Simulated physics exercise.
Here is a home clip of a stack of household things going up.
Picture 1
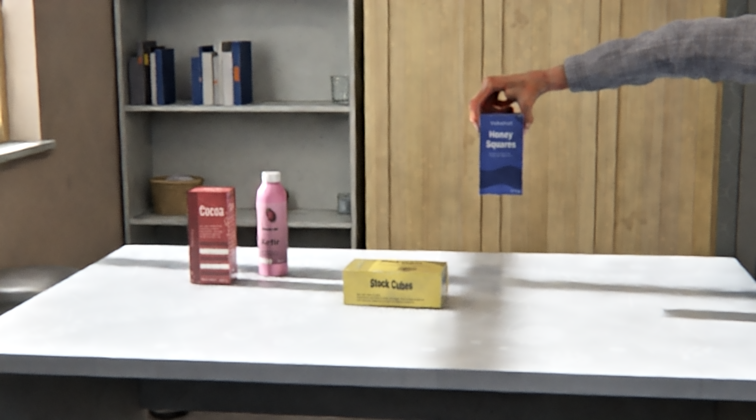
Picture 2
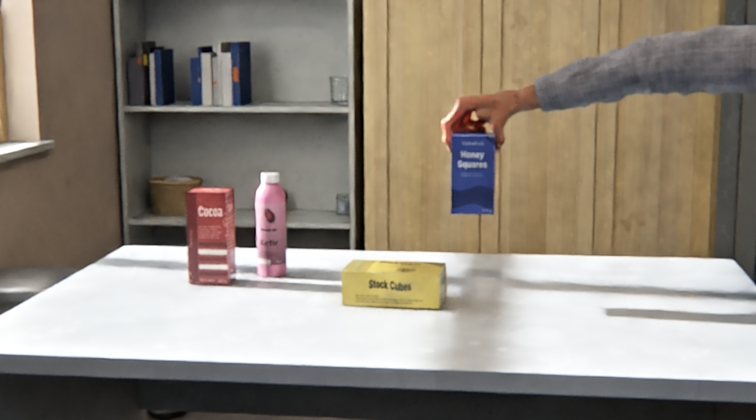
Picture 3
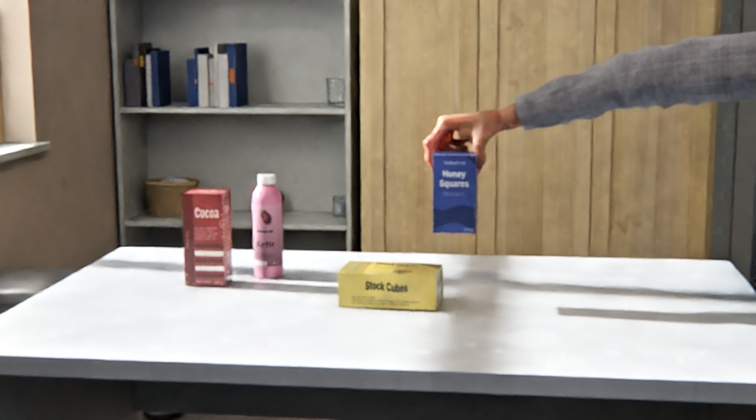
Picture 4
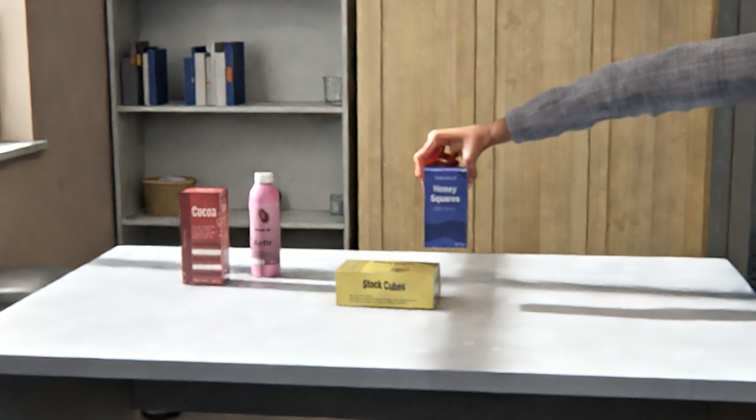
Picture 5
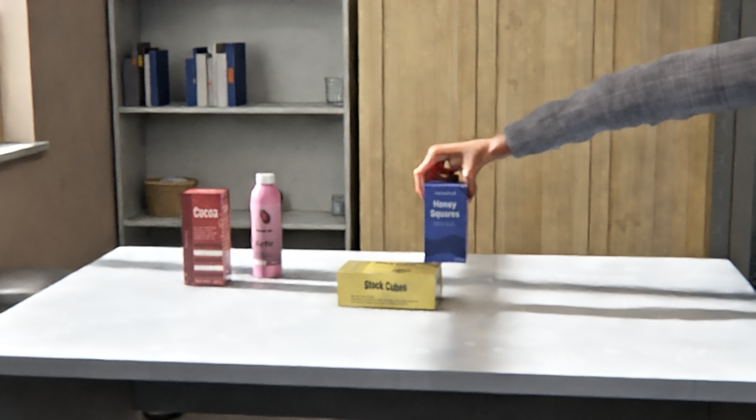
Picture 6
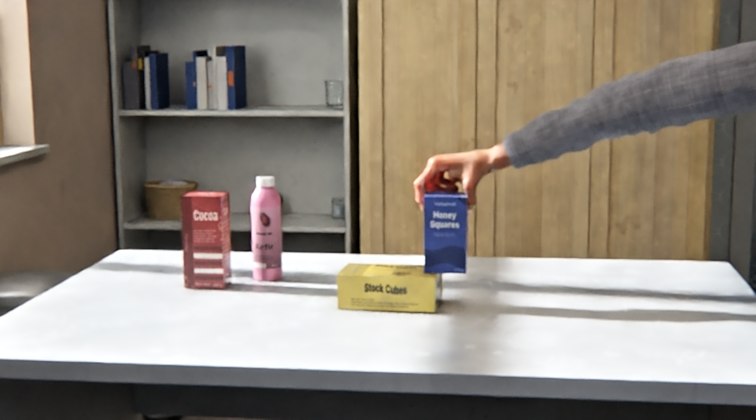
On a white table holding a red cocoa carton, a pink bottle and a yellow box, a hand lowered a blue carton leftward and down, just behind the yellow box's right end.
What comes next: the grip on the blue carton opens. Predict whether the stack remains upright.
Unsteady.
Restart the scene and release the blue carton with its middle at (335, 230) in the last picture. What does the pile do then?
It collapses.
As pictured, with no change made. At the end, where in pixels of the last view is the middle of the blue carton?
I'd point to roughly (498, 288).
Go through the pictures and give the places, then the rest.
In the first frame, still above its spot; blue carton (502, 153); yellow box (396, 283).
In the second frame, still above its spot; blue carton (473, 173); red carton (211, 236).
In the third frame, still above its spot; blue carton (456, 192); pink bottle (268, 226).
In the fourth frame, still above its spot; blue carton (446, 207); yellow box (389, 283).
In the fifth frame, still above its spot; blue carton (446, 222); red carton (207, 237).
In the sixth frame, in place under the hand; blue carton (446, 232); pink bottle (267, 228).
Then, 0.30 s later than the last frame, blue carton tilted by 24° near (462, 239).
Then, 0.40 s later than the last frame, blue carton now fallen.
Then, 0.60 s later than the last frame, nothing new.
Then, 2.10 s later than the last frame, blue carton resting near (498, 288).
When it is over, fallen, blue carton; the other 3 as before. End places, in pixels of the last picture, blue carton near (498, 288). The pile comes apart.
